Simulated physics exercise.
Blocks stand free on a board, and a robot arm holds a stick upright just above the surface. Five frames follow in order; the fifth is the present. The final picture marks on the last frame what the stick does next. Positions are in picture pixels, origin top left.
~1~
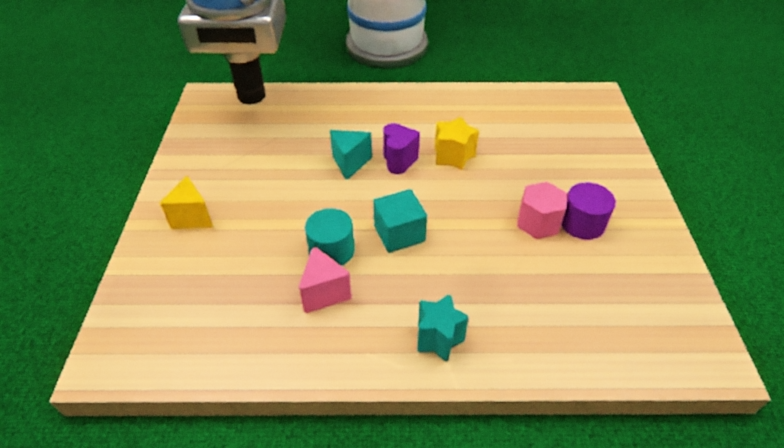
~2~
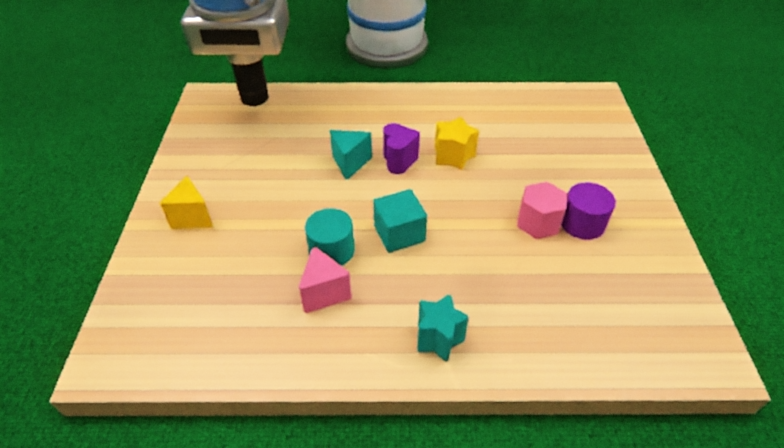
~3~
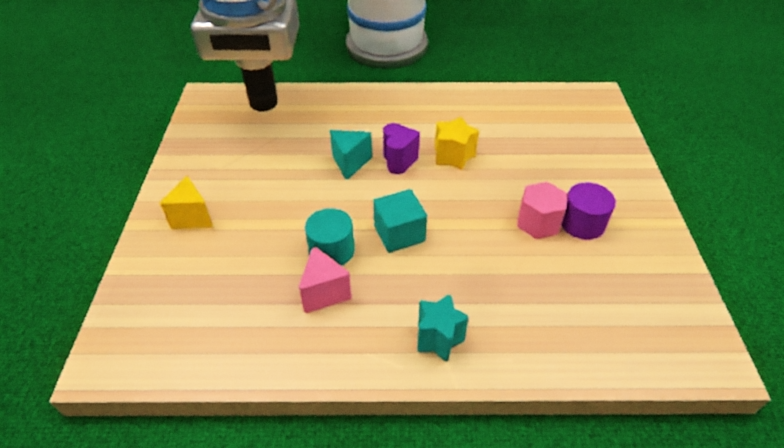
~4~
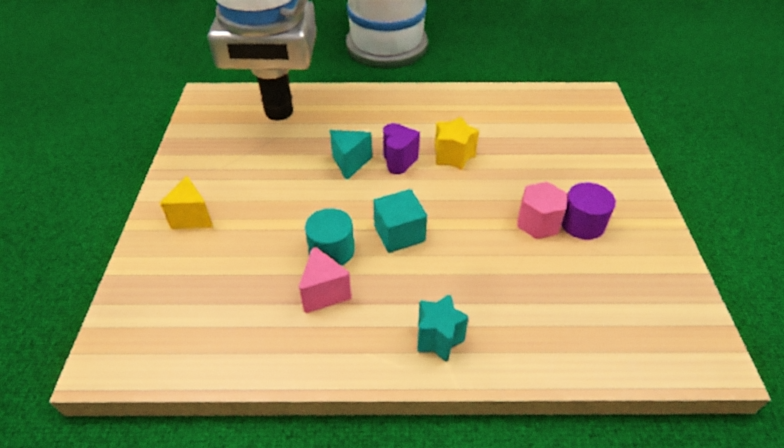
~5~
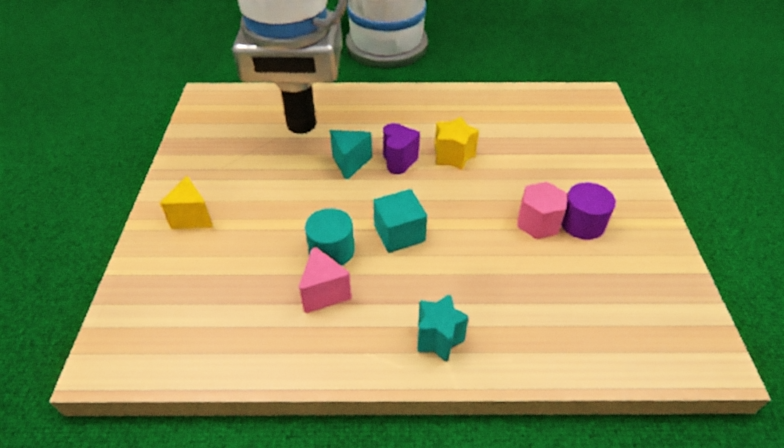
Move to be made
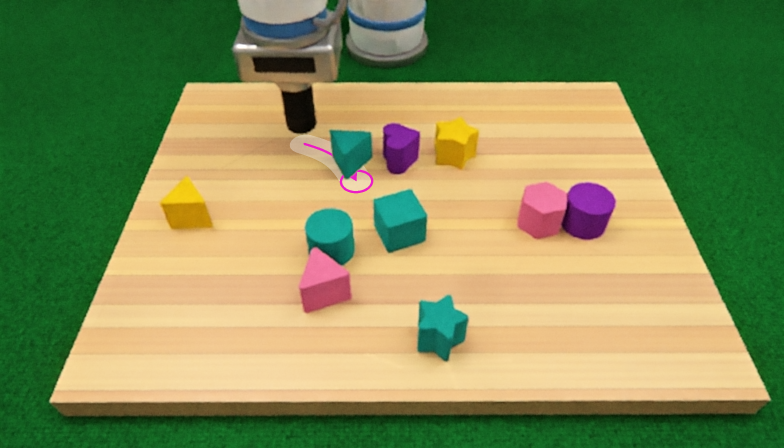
On a light wooden board set on a green surface, colourful blocks of various shapes stand scattered while a robot arm holds a dark stick near the far left edge. The arm moves the stick slightly right and toward the viewer, then farther right, nearing the turquoise triangle, while every block stays still.
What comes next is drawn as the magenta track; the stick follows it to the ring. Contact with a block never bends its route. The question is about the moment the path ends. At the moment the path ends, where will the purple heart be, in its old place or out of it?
That block ends up displaced.
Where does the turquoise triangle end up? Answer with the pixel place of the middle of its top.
It is at (393, 164).
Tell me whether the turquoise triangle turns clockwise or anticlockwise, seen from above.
The block turns counter-clockwise.
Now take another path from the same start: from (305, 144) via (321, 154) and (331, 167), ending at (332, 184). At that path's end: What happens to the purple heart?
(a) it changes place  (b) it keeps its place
Letter b.
The drawn path runs from (305, 144) by way of (327, 152) and (345, 165) to (357, 181).
The first path, step by step. Halfway along, stick at (335, 140); turquoise triangle at (366, 147).
At the end, stick at (355, 163); turquoise triangle at (393, 164), turned 30° anticlockwise; purple heart at (409, 141), turned 60° anticlockwise; turquoise four-sided block not moved.
